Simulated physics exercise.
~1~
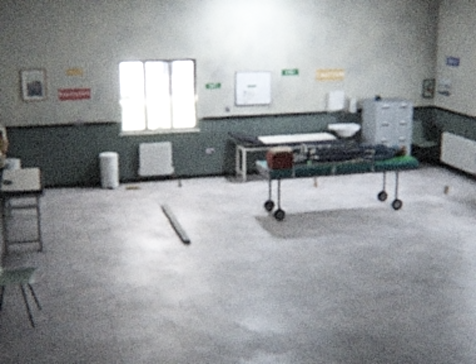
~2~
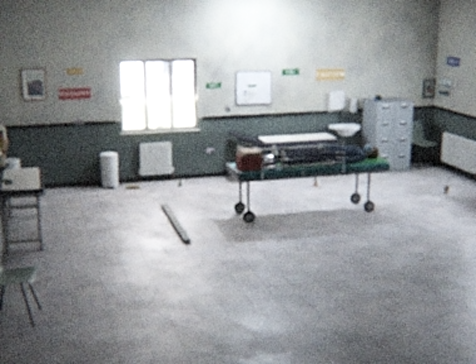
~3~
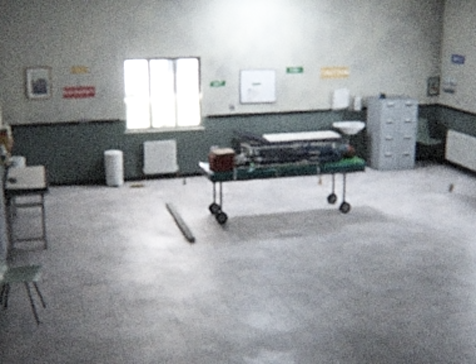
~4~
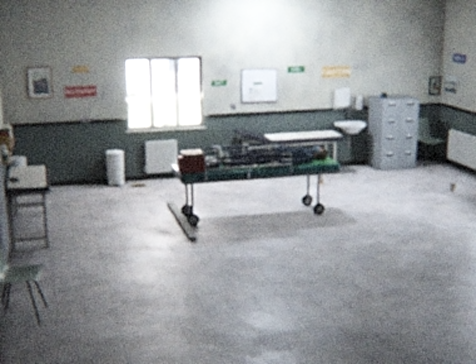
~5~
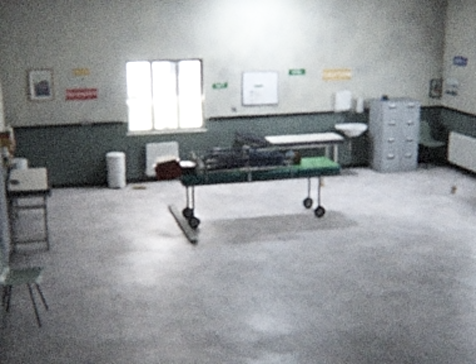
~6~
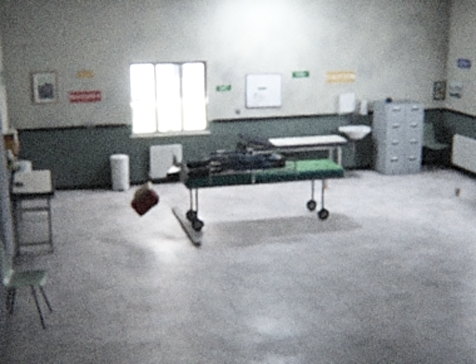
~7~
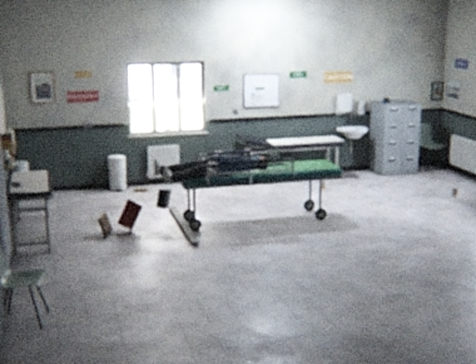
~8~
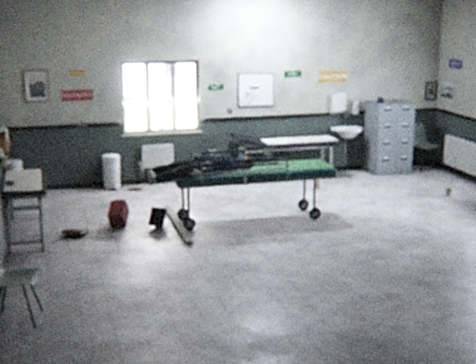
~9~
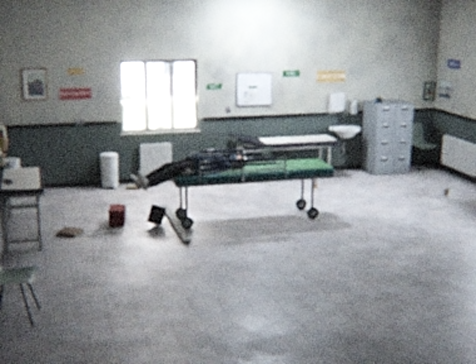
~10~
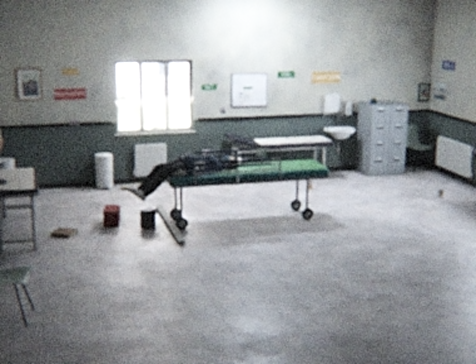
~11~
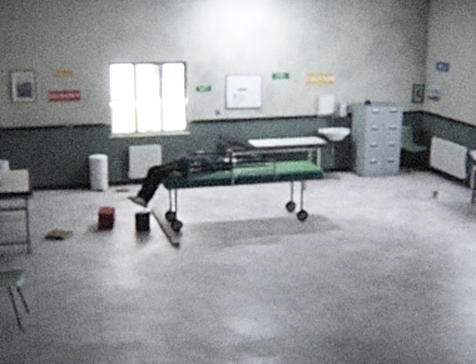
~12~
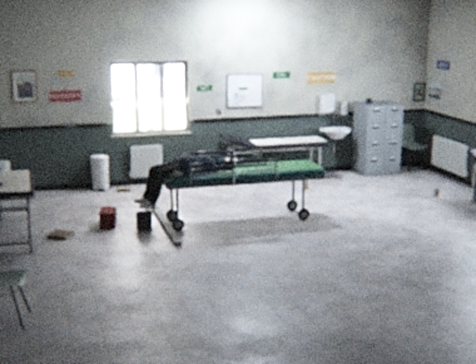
Green gurney carrying a limp person rolling left, stopping at a floor sill, bags and folder tumbling off, lower legs left dangling.
